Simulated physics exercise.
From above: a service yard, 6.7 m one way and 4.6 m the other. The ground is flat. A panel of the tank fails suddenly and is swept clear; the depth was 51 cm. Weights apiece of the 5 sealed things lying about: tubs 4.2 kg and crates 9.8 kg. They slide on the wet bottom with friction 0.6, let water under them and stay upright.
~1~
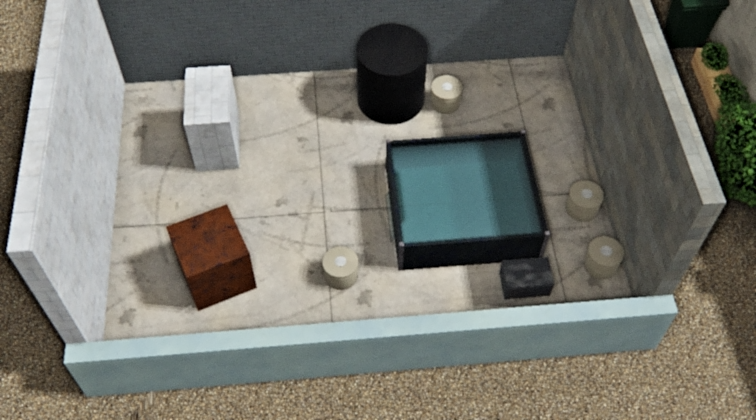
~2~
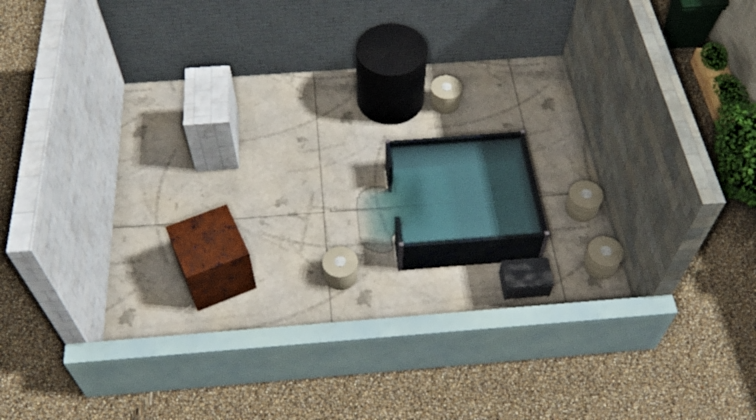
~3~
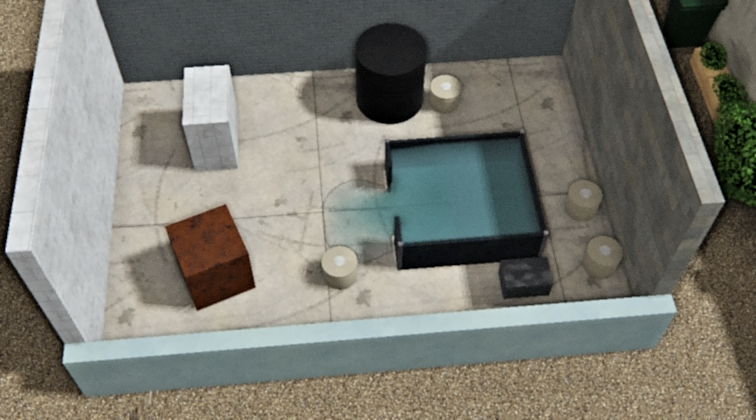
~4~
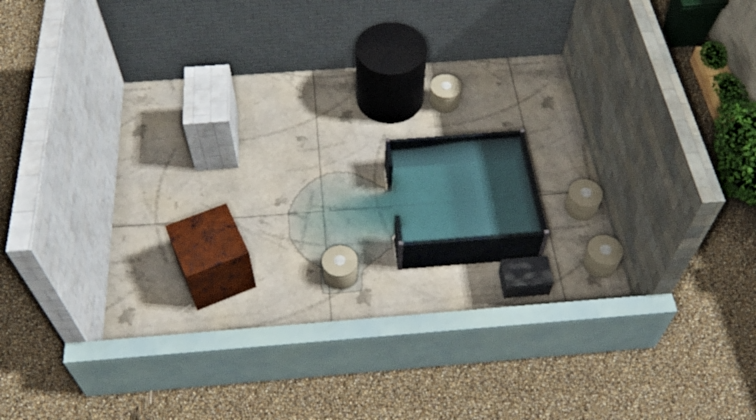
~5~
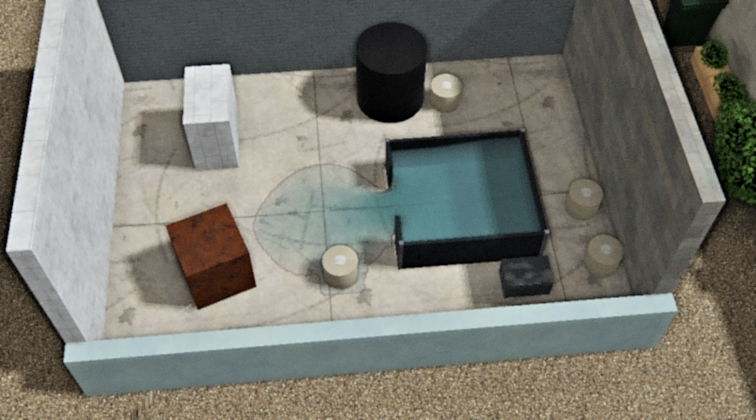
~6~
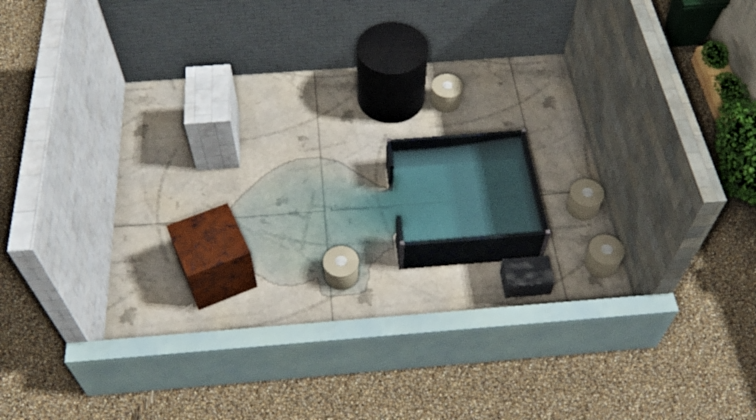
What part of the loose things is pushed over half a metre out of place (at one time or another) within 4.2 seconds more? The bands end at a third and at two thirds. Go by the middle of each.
Share: Under a third.
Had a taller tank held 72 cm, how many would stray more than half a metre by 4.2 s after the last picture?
Then 1.
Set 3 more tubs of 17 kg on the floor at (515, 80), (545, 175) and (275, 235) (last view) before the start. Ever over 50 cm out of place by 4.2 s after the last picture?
In turn: Short of it, under, past it.
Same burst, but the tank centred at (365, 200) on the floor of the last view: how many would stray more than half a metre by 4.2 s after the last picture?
Then 1.
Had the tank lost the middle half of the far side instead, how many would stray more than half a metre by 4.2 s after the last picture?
Then 3.
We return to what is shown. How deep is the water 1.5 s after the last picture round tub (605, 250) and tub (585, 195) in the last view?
About 0 and 0 cm.
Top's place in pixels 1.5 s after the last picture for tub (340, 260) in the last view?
Near (332, 316).
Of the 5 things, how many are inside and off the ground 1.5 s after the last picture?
0 of them.
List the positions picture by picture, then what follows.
In the first picture, a tub at (340, 262) rests on the ground; a tub at (447, 87), on the bottom; water covers 3.0 m2; 0 of 5 have shifted.
In the second picture, a tub at (340, 262) rests on the ground; a tub at (447, 87) rests on the ground; water covers 3.4 m2; 0 of 5 have shifted.
In the third picture, a tub at (339, 261), on the bottom; a tub at (446, 87) rests on the ground; 3.9 m2 under water; 0 of 5 have shifted.
In the fourth picture, a tub at (340, 261), on the bottom; a tub at (446, 86), on the bottom; water covers 4.6 m2; 0 of 5 have shifted.
In the fifth picture, a tub at (340, 260) rests on the ground; a tub at (446, 86) rests on the ground; water covers 5.4 m2; 0 of 5 have shifted.
In the sixth picture, a tub at (341, 261) rests on the ground; a tub at (447, 86), on the bottom; 6.4 m2 under water; 0 of 5 have shifted.
Then, 0.4 s after the last picture 0 of 5 are over 50 cm from their spots; 0 afloat.
Then, 1.5 s after the last picture 1 of 5 are over 50 cm from their spots; 0 afloat.
Then, 2.8 s after the last picture 1 of 5 are over 50 cm from their spots; 1 afloat.
Then, 4.2 s after the last picture 1 of 5 are over 50 cm from their spots, and 1 have been at some point; 0 afloat.
